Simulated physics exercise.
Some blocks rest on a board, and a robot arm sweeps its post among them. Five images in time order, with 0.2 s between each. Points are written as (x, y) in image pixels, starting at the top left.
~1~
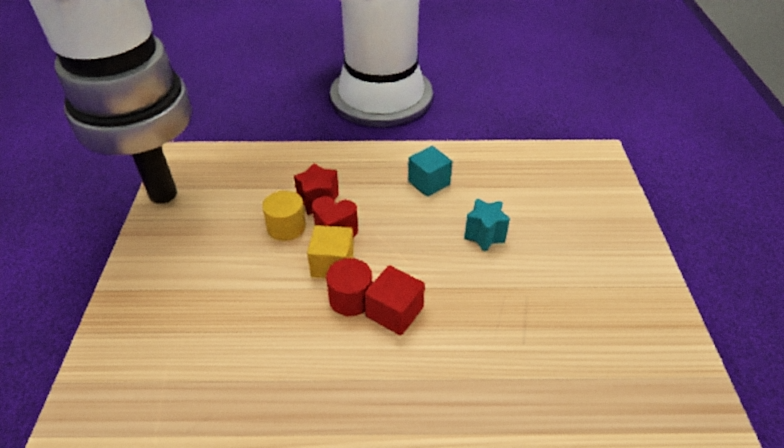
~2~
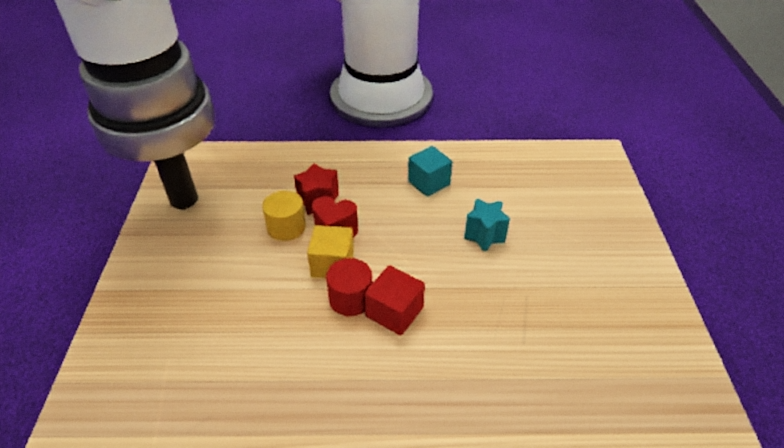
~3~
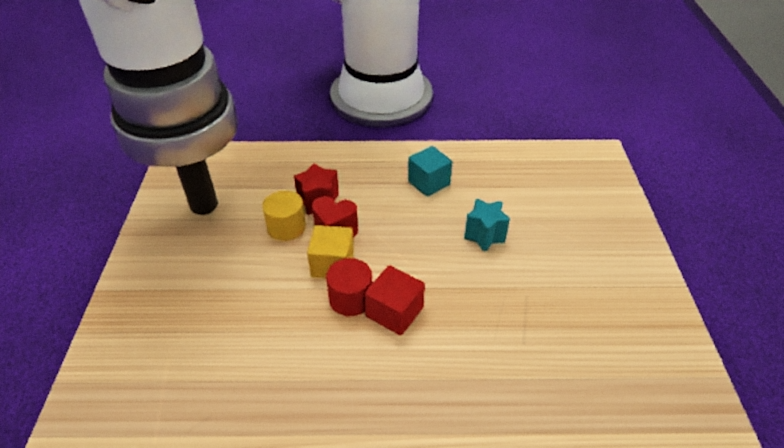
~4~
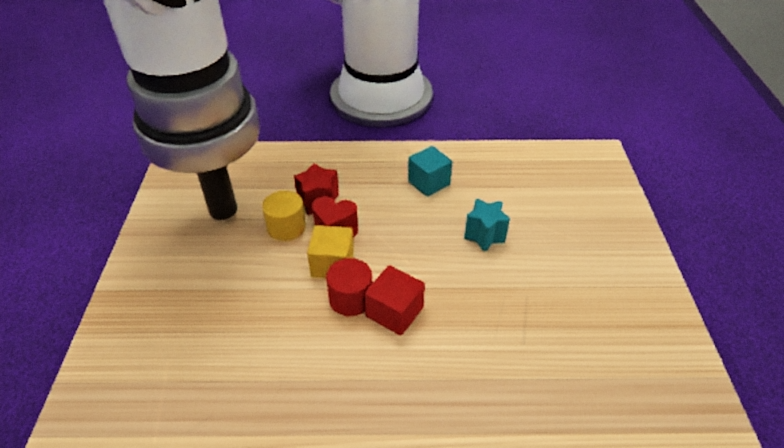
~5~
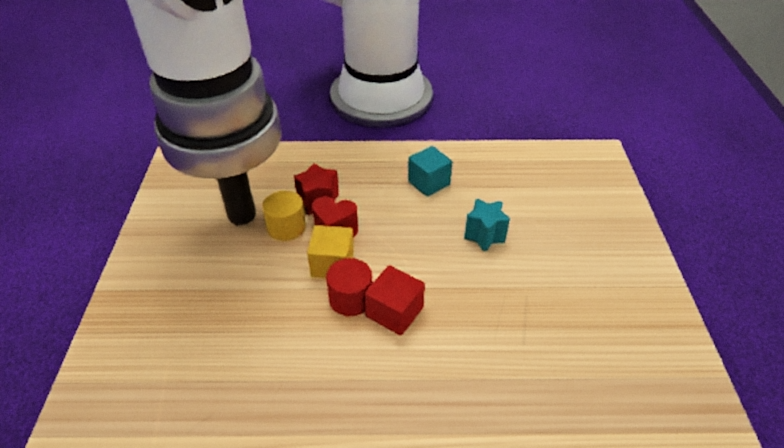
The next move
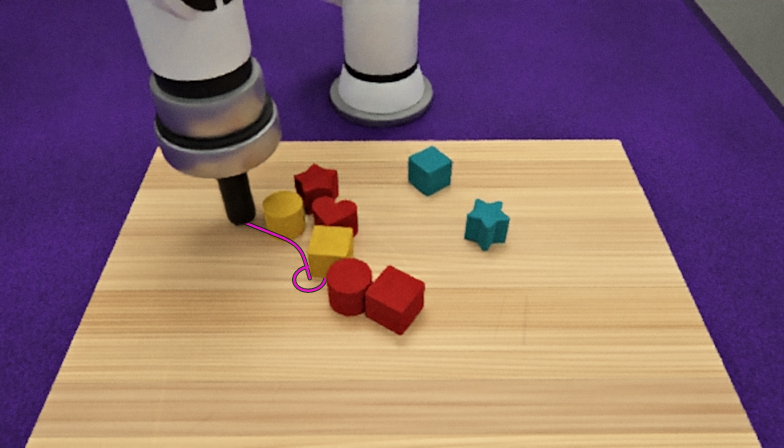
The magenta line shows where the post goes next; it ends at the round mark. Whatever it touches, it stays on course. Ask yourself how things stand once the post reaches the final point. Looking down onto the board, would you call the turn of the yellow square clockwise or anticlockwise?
It ends up turned anticlockwise.
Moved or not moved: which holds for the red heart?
Moved.
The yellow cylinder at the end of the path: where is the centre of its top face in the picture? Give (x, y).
The top centre is at (319, 204).
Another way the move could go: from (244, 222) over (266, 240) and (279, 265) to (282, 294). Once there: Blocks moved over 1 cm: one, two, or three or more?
One block moves.
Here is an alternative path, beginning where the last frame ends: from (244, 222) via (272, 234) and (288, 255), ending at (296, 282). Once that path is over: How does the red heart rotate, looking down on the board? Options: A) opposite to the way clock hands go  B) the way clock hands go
Correct choice: B.
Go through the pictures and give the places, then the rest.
The first picture shows post tip at (164, 195); block tops, yellow cylinder at (282, 203); yellow square at (330, 240); red heart at (333, 209); red cylinder at (349, 275).
The second picture shows post at (184, 200); blocks unchanged.
The third picture shows post at (204, 205); blocks unchanged.
The fourth picture shows post at (224, 210); blocks unchanged.
The fifth picture shows post at (242, 215); yellow cylinder at (282, 203); yellow square at (330, 240); red heart at (333, 209); red cylinder at (349, 275).
Path on the board, from (244, 222) via (274, 234) and (300, 251), ending at (310, 278).
On the path given first. One third of the way, post at (273, 228); yellow cylinder at (305, 205); red heart at (344, 208), turned 20° clockwise.
Two thirds of the way, post at (299, 244); yellow cylinder at (319, 204); red heart at (357, 206), turned 45° clockwise.
At the end, post at (309, 272); yellow cylinder at (319, 204); yellow square at (341, 244), turned 20° anticlockwise; red heart at (357, 206), turned 45° clockwise; red cylinder in place.
